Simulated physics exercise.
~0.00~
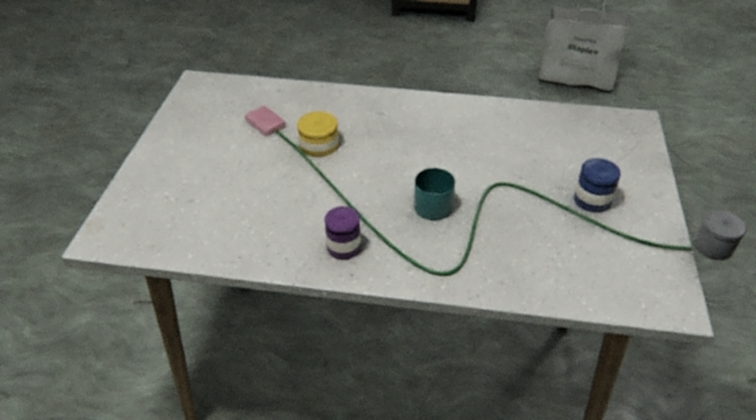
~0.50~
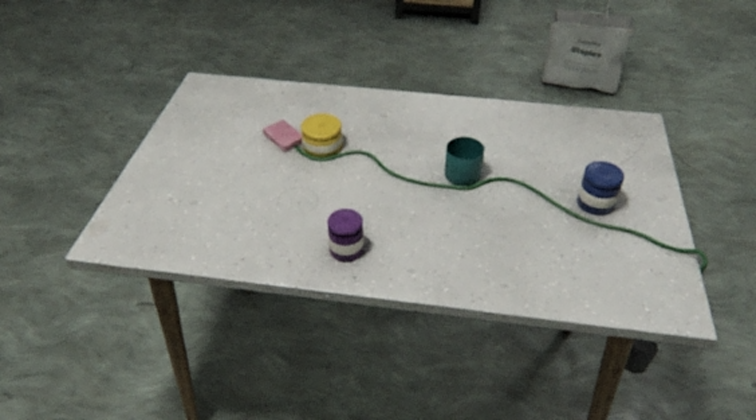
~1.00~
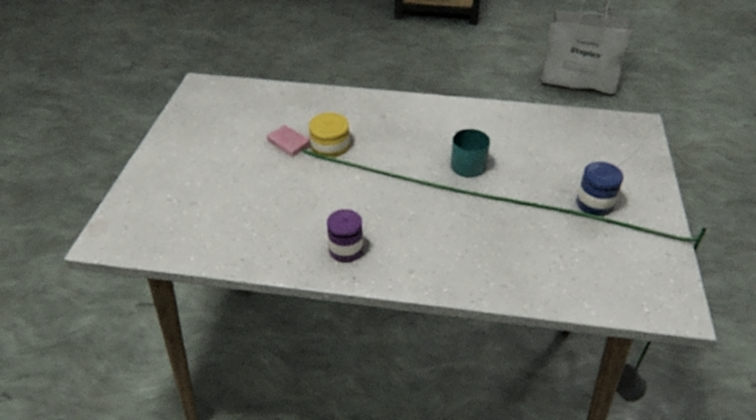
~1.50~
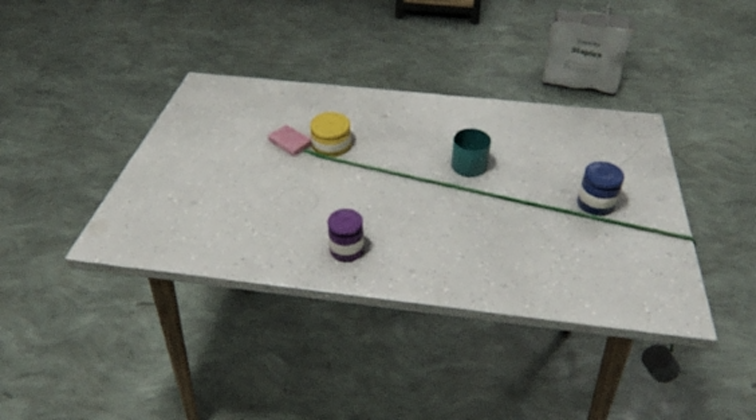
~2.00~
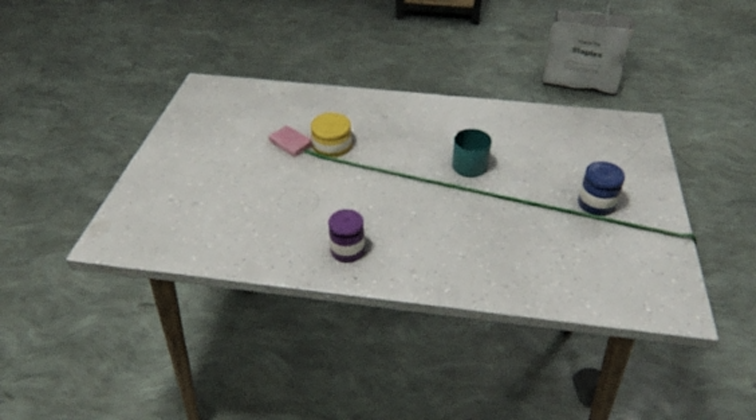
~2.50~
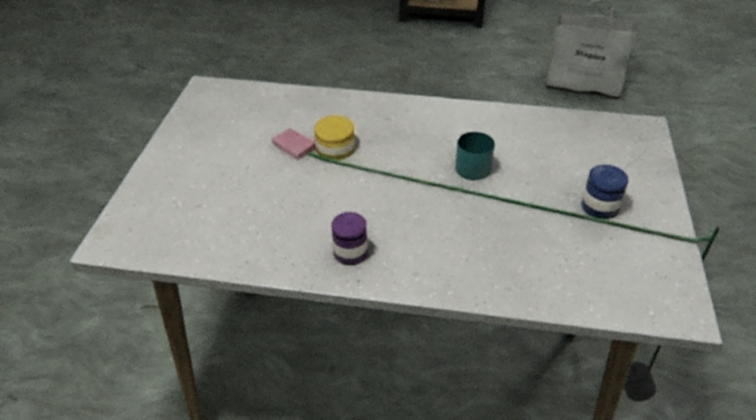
The table's grey speaker drops and hangs swinging, its tightened cable shifting the cup and phone.
